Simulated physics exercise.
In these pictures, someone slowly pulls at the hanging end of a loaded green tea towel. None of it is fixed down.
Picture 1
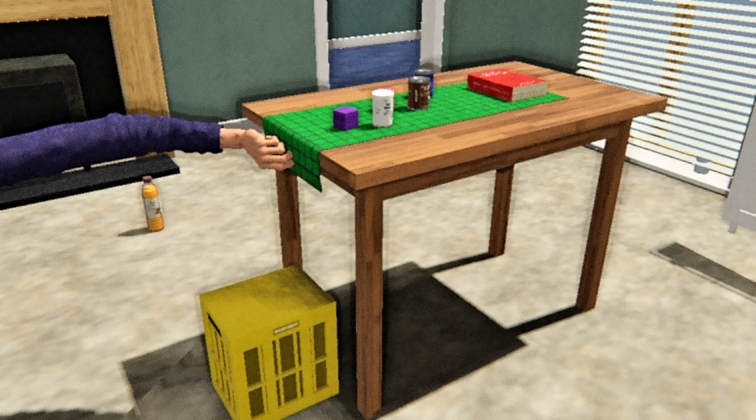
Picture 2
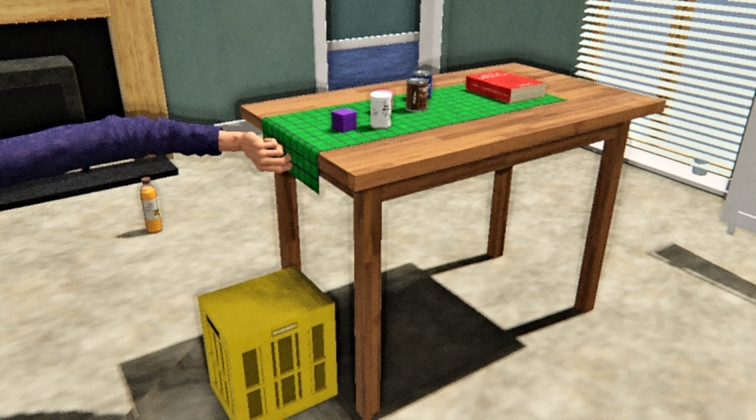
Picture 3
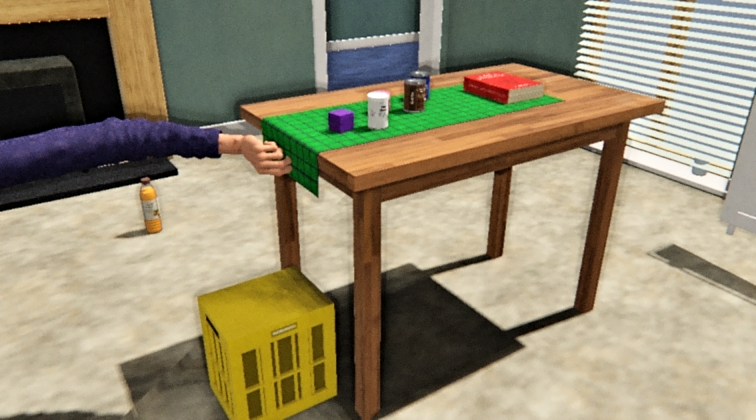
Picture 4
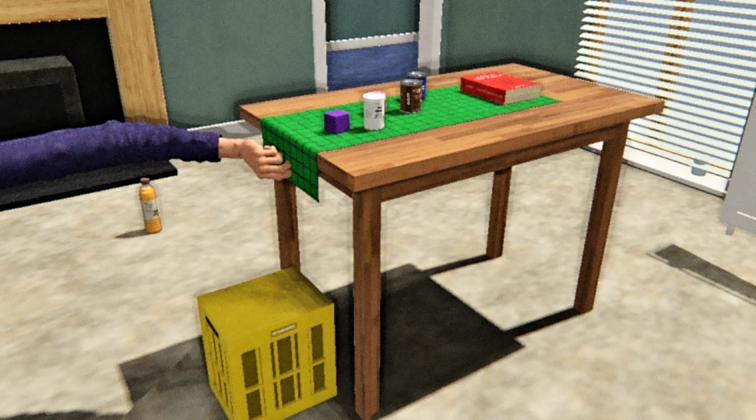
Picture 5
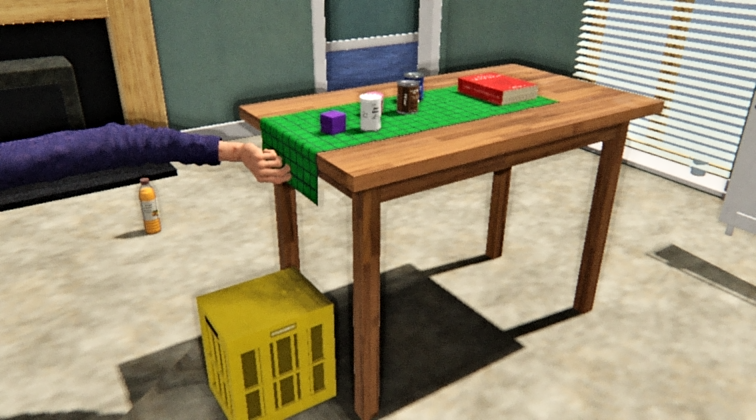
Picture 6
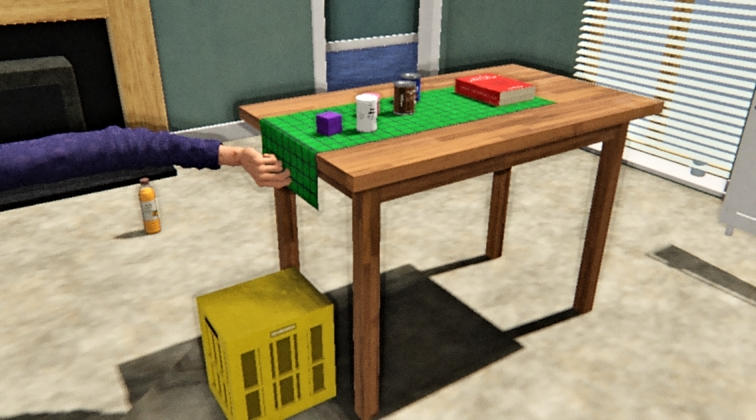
A hand slowly pulls a green cloth down the table's left end, carrying objects left.
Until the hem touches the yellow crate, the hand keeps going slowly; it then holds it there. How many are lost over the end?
It ends with three things gone from the top.
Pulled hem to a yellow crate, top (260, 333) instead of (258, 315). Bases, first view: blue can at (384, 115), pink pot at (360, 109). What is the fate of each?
Result - the blue can comes off, and the pink pot comes off.
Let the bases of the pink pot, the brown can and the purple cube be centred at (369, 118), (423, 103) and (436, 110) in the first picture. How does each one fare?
Well, the pink pot is dislodged, the brown can is safe, and the purple cube is safe.
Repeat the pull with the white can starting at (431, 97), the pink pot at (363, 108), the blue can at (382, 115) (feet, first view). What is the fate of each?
The white can will stay where it is, the pink pot will end up down, and the blue can will end up down.
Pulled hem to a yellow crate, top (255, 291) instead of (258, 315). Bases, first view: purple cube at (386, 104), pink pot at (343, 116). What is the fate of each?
Purple cube stays, pink pot is gone.
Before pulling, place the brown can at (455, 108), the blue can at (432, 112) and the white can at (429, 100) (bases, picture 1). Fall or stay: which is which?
Result - brown can still up, blue can still up, white can still up.
Soon after, hem near (290, 220); all still up.
After that, hem near (291, 263); purple cube and white can gone.
And then, hem on the crate; purple cube, white can and pink pot gone.
In the end, hem on the crate; purple cube, white can and pink pot gone. It carries off three.
